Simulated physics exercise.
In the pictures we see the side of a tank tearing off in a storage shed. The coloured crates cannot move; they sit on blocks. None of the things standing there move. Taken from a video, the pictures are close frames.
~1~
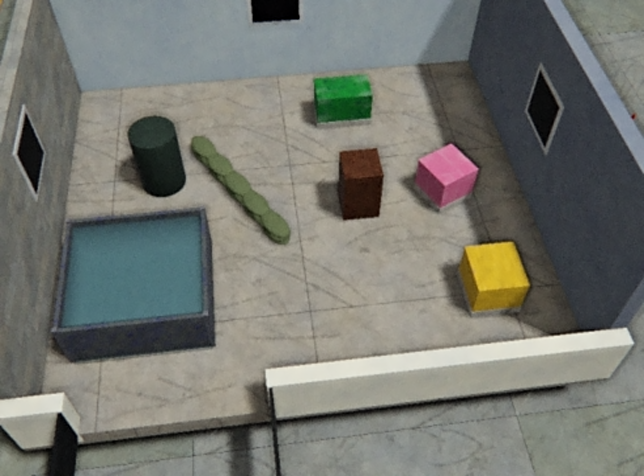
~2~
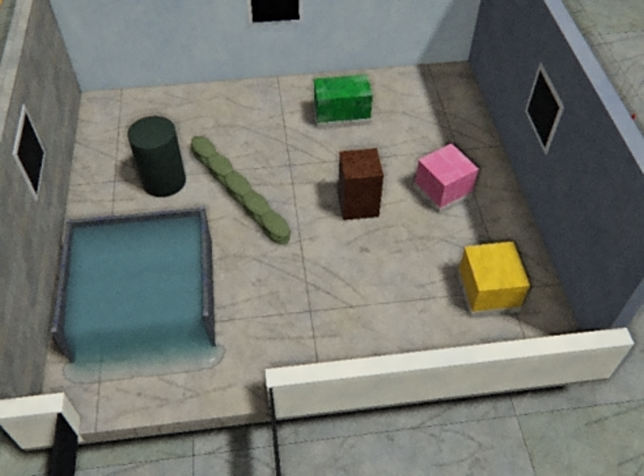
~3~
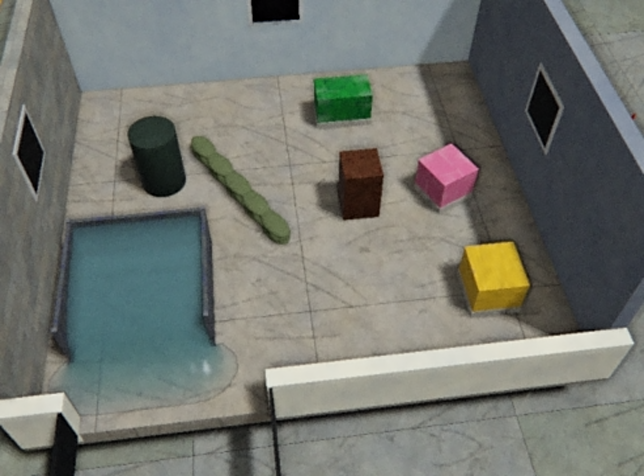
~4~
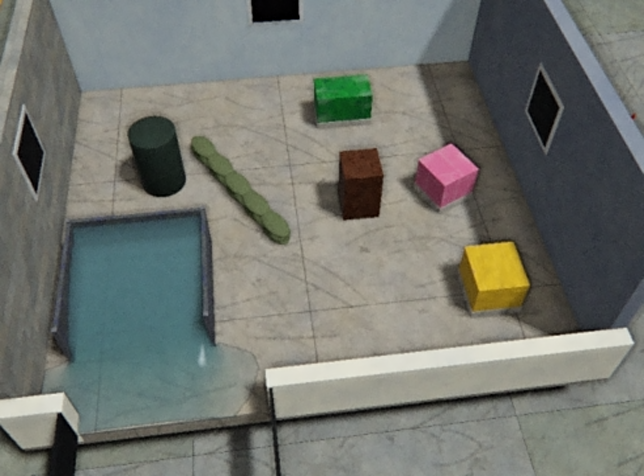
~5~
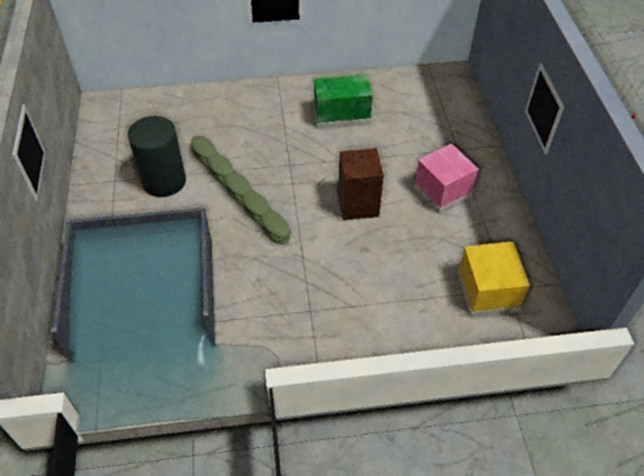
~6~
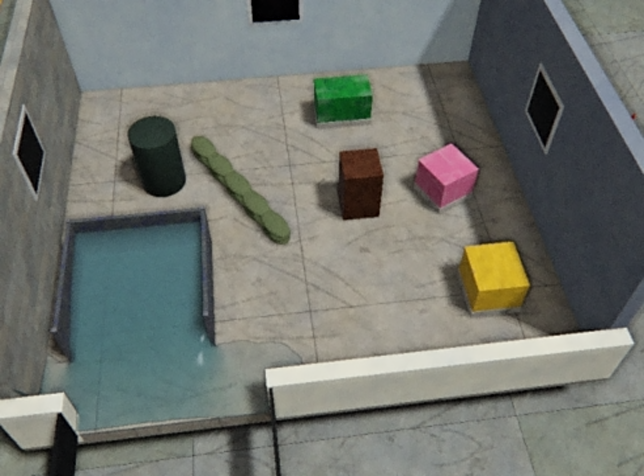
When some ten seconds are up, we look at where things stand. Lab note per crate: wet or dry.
Result - green crate: Dry; yellow crate: Dry; pink crate: Dry.
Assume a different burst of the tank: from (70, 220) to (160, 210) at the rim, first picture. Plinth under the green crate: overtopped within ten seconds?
Result: Green is swamped.
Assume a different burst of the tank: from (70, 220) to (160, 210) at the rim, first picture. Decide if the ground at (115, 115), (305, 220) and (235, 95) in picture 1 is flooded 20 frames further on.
The first point is swamped, the second unwetted, the third swamped.
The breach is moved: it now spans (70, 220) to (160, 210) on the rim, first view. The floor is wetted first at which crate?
It's the one in green.
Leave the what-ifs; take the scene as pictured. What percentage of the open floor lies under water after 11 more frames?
Estimate: Some 10 in a hundred.
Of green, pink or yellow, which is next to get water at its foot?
That's the yellow-painted one.
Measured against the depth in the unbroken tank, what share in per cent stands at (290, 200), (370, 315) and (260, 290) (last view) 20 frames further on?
I'd say around 0 per cent, then 0 per cent, then 0 per cent.
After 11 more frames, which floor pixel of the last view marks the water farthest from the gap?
My guess is roughly (440, 374).
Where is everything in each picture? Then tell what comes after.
Still water in the water tank at (135, 269), in the first picture.
The front is at (220, 349), out from the gap at (139, 340), in the second picture.
The front is at (229, 371), out from the gap at (140, 343), in the third picture.
The front is at a hidden place, out from the gap at (141, 344), in the fourth picture.
Water pours out at (141, 344) and has run to a hidden place, in the fifth picture.
The front is at a hidden place, out from the gap at (141, 344), in the sixth picture.
A moment on, water covers 10 % of the floor; the green crate not reached, the yellow crate not reached, the pink crate not reached.
Next, water covers 10 % of the floor; the green crate not reached, the yellow crate not reached, the pink crate not reached.
Then, water covers 15 % of the floor; the green crate not reached, the yellow crate water round its plinth, the pink crate not reached.
Later, water covers 20 % of the floor; the green crate not reached, the yellow crate water round its plinth, the pink crate not reached.
In the end, water covers 20 % of the floor; the green crate stayed above the water, the yellow crate stayed above the water, the pink crate stayed above the water.
